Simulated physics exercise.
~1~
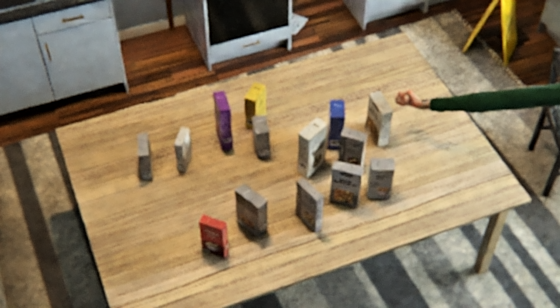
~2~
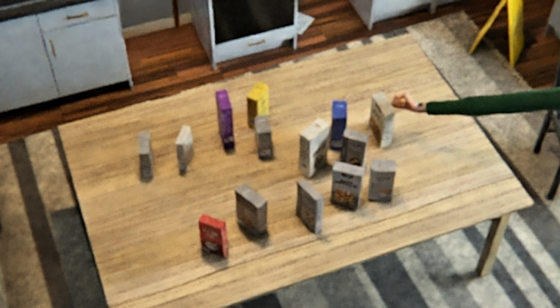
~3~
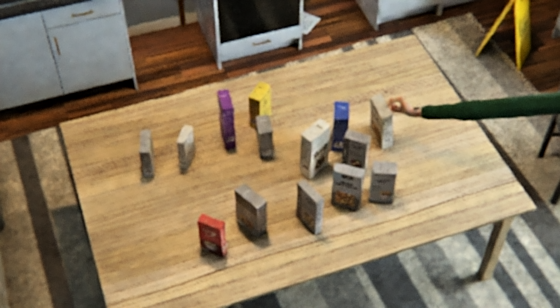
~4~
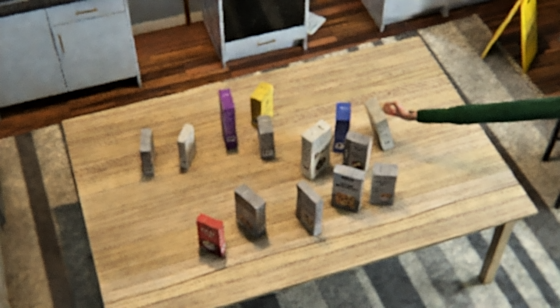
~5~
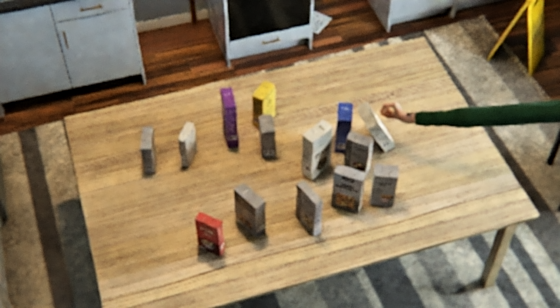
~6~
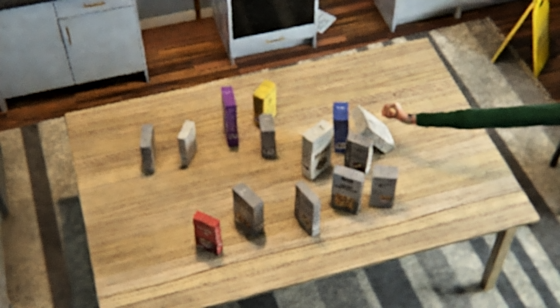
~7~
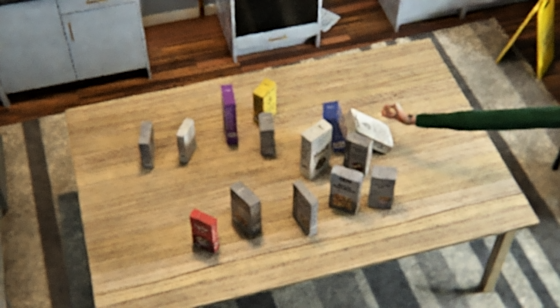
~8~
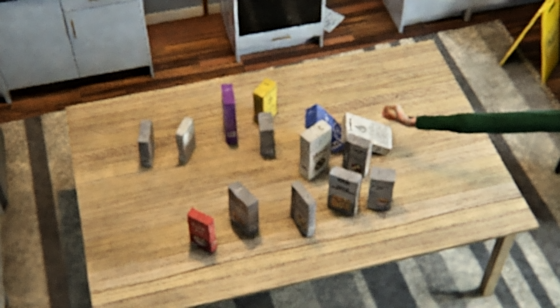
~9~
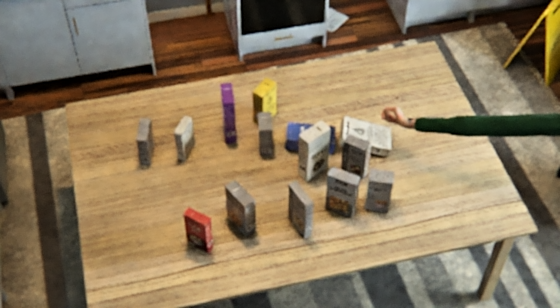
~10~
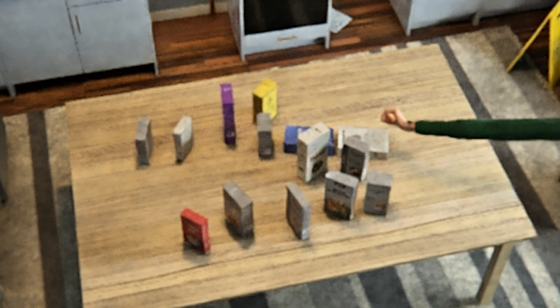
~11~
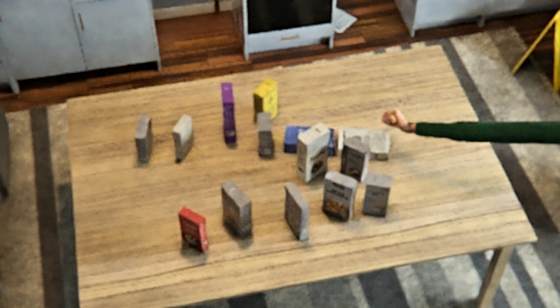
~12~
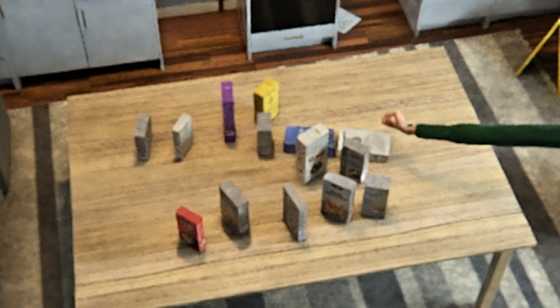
On a wooden table scattered with upright boxes, a hand in a green sleeve tipped a pale box over to the left, and it knocked down the blue one beside it; both ended up lying flat while the yellow, purple and red boxes stayed standing.
